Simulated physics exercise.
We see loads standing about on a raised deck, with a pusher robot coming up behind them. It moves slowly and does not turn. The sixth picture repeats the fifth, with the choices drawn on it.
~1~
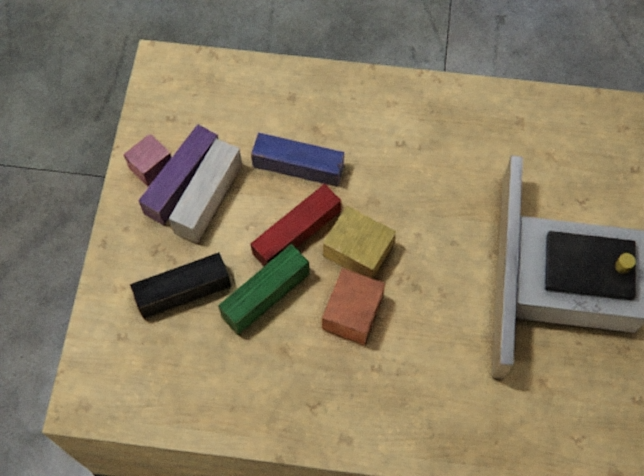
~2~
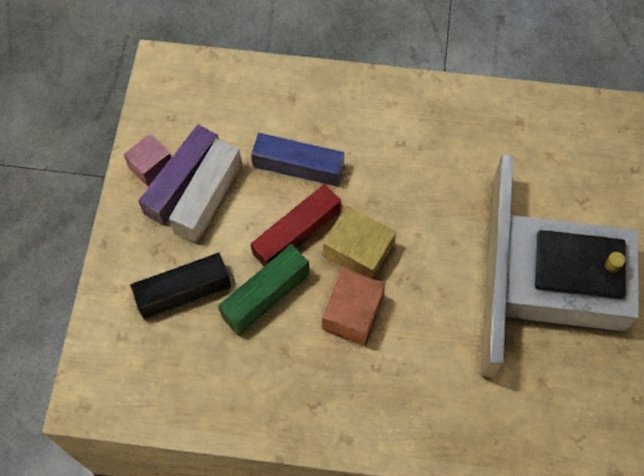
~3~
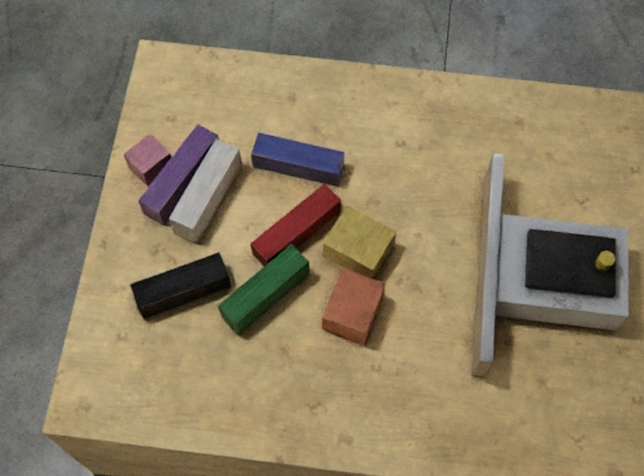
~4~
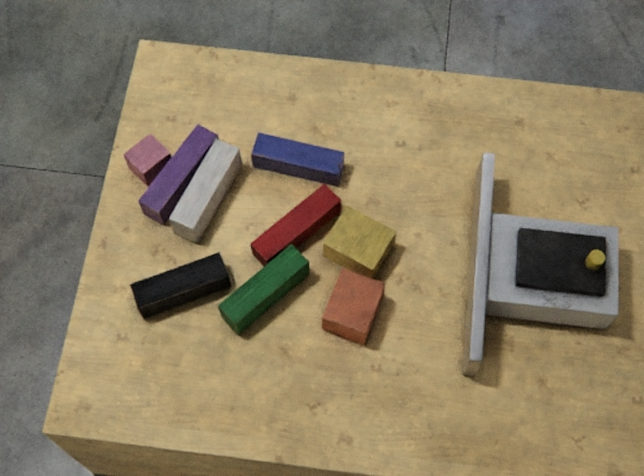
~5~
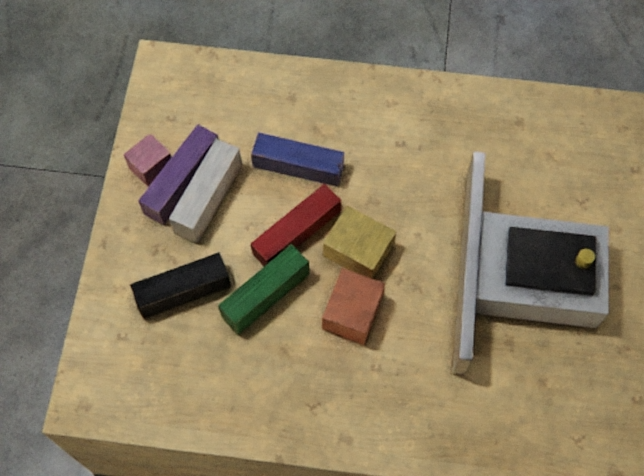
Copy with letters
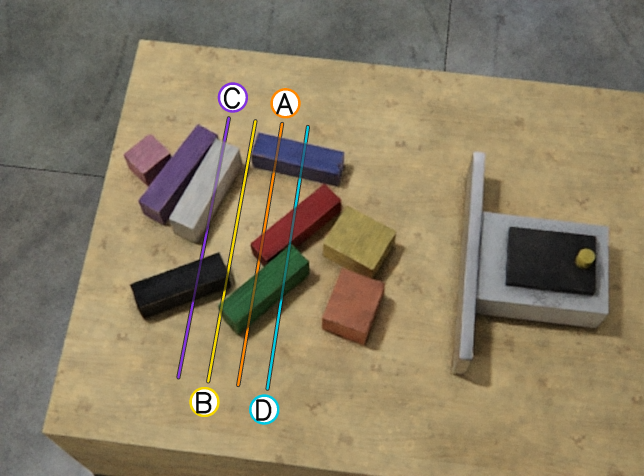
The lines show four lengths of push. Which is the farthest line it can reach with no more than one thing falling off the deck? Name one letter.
No farther than B.
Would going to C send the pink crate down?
By then, yes.
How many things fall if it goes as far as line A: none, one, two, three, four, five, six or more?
The count is none.
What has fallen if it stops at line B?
The pink crate goes over.
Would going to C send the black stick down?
By then, no.
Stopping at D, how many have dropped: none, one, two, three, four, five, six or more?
The count is none.
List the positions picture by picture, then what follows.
Green stick (265, 289); yellow crate (360, 243); pink crate (149, 160), in the first picture.
Robot (574, 262); blue bar (298, 159), in the second picture.
Robot (564, 261); purple bar (180, 174), in the third picture.
Robot (554, 260); orange crate (354, 306), in the fourth picture.
Robot (544, 259); green stick (265, 289); yellow crate (360, 243); pink crate (149, 160), in the fifth picture.
On the marked copy, A at (261, 247); B at (233, 243); C at (205, 240); D at (289, 250).
Following B. Soon after the start, robot (456, 249); orange crate (347, 308); yellow crate (344, 246).
Later, robot (370, 239); pink crate (143, 159); purple bar (172, 171).
In the end, robot (304, 231); pink crate over the edge; purple bar (114, 165); one fallen.
As for the rest, A is within the limit but short; C drops two; D is within the limit but short.
